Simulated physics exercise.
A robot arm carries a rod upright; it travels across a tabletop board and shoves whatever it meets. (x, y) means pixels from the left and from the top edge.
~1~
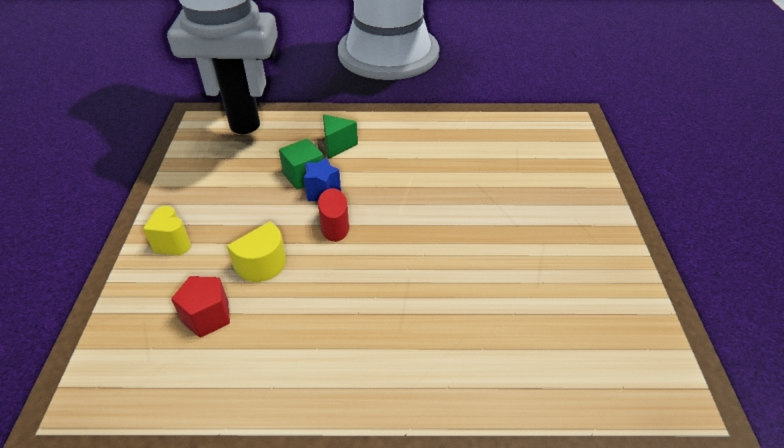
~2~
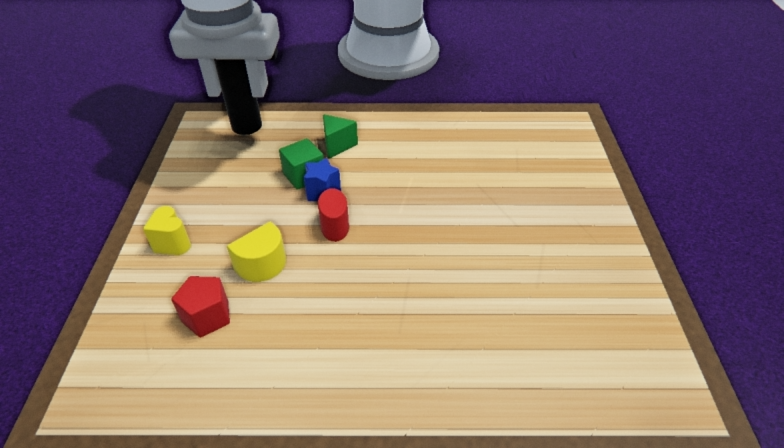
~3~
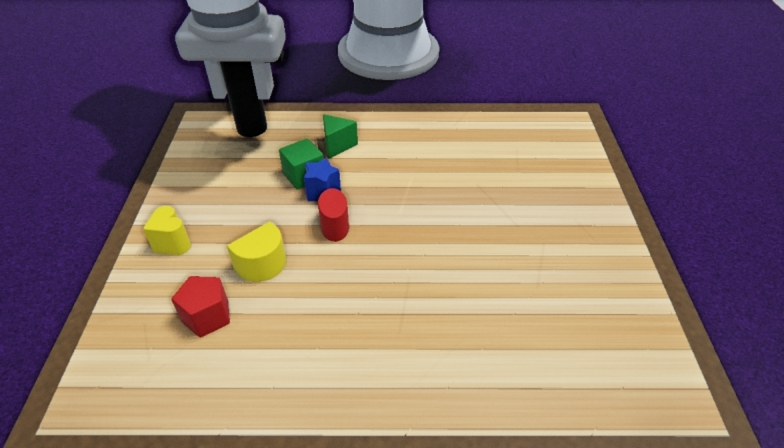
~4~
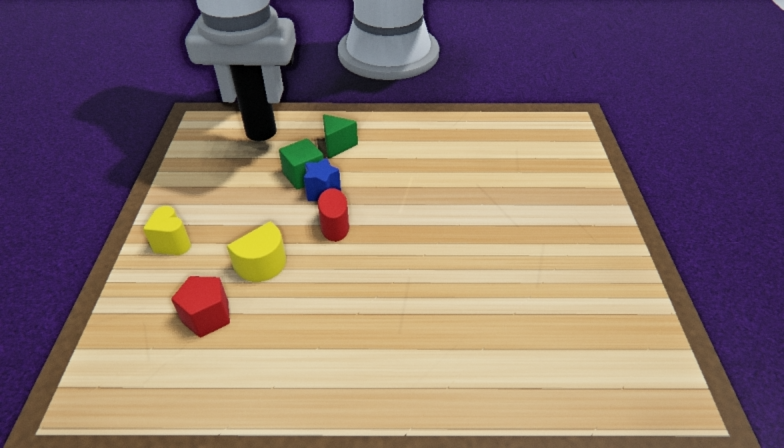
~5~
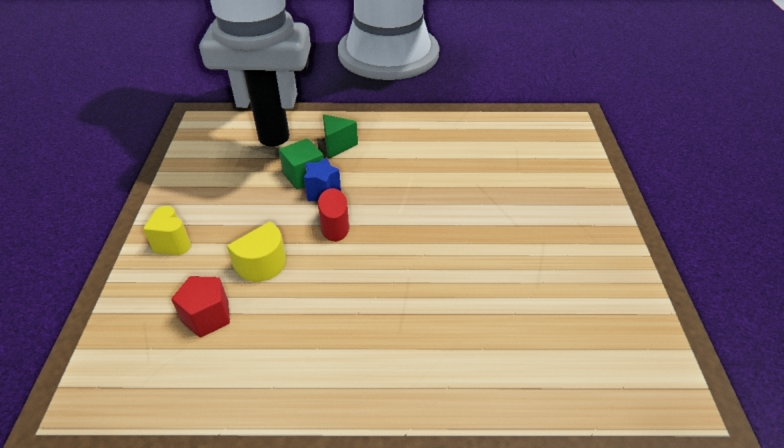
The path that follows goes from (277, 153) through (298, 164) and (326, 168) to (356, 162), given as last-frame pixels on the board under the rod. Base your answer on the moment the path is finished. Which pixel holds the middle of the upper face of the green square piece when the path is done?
I think it will end close to (332, 164).
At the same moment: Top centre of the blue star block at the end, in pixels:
I think it will end close to (344, 185).
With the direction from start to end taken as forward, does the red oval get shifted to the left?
That would be a no.
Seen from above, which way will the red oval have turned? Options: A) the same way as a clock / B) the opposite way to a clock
A (the same way as a clock)
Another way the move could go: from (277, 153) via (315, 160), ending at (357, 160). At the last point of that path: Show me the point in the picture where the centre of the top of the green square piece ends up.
It should be at (318, 158) by then.
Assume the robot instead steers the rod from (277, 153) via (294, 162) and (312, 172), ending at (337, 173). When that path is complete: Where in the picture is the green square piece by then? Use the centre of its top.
Around pixel (346, 169).
The first path, step by step. One third of the way, rod (298, 149); green square piece (311, 159); blue star block (328, 177).
Two thirds of the way, rod (325, 153); green square piece (332, 164), turned 20° clockwise; blue star block (344, 185); red oval (335, 211), turned 25° clockwise.
At the end, rod (355, 147); green square piece (332, 164), turned 20° clockwise; blue star block (344, 185); red oval (335, 211), turned 25° clockwise; green three-sided block (345, 118), turned 55° anticlockwise.
